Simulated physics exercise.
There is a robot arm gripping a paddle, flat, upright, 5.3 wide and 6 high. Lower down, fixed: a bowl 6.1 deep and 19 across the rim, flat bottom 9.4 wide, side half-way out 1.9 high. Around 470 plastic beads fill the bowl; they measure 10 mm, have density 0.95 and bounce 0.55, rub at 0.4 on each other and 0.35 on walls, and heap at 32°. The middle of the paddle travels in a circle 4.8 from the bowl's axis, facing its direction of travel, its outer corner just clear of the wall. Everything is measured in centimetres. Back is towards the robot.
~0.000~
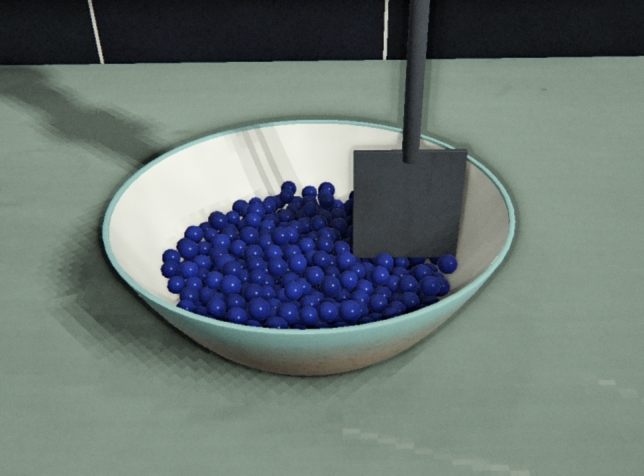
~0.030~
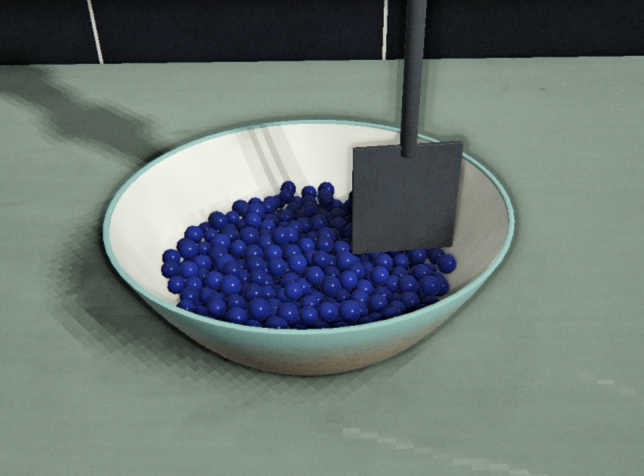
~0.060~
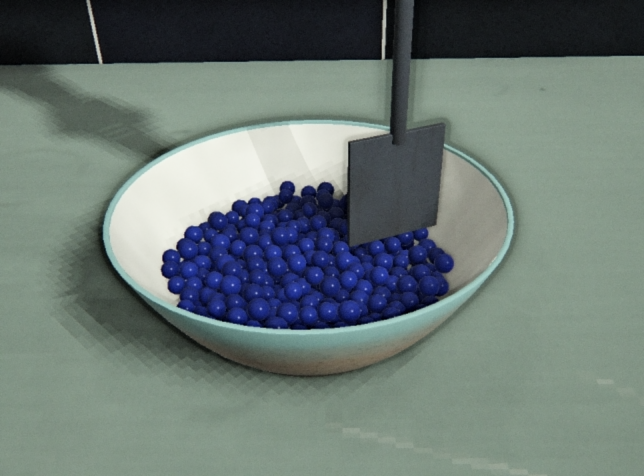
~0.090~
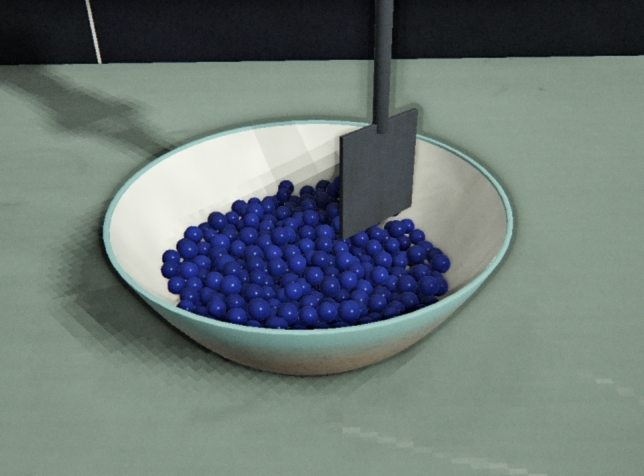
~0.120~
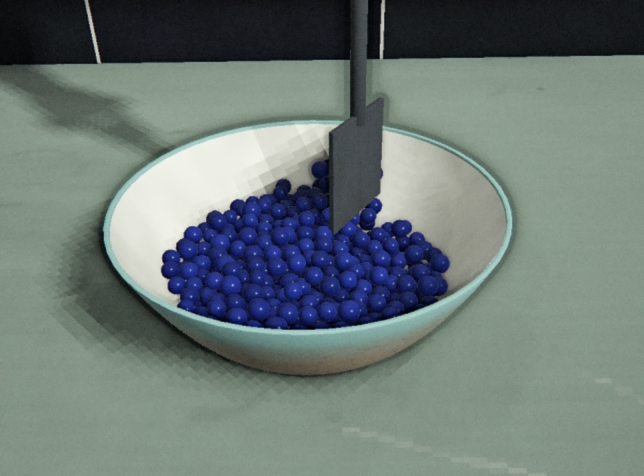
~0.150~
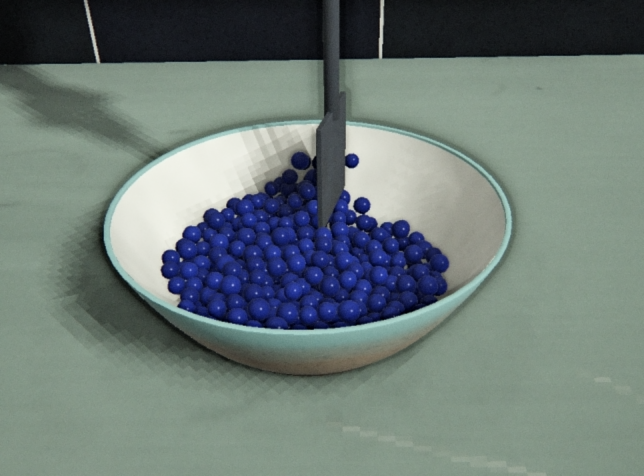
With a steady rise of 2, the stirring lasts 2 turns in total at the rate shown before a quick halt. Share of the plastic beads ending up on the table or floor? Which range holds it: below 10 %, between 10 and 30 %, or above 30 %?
It lies below 10 %.
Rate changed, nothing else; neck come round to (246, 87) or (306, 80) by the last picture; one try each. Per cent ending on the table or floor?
It comes to roughly 15 per cent and then 5 per cent.
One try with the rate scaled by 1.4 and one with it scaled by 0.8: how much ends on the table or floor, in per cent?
I'd expect about 10 per cent, then about 0 per cent.
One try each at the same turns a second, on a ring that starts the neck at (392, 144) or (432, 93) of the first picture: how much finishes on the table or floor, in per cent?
Near 5 per cent and near 0 per cent, in that order.
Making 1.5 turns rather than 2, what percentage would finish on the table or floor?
Then roughly 0 percent.
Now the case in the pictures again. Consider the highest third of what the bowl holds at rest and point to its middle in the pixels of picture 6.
Centre of top third: Approx. (321, 259).
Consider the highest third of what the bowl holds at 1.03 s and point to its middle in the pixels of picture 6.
I'd point to about (321, 259).
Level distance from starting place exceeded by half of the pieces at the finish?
I'd estimate close to 1 cm.
By 0.59 s, 328° round, highest piece 7 above the table; 458 in the bowl, 11 on the table or floor, 2 in flight or on the tool.
By 1.03 s, 222° round, highest piece 5 above the table; 455 in the bowl, 16 on the table or floor.
By 1.45 s, 0° round, highest piece 5 above the table; 455 in the bowl, 16 on the table or floor.
By 2.15 s, 0° round, highest piece 5 above the table; 455 in the bowl, 16 on the table or floor.
Final count, 455 in the bowl, 16 on the table or floor. That is 3 % on the table or floor.
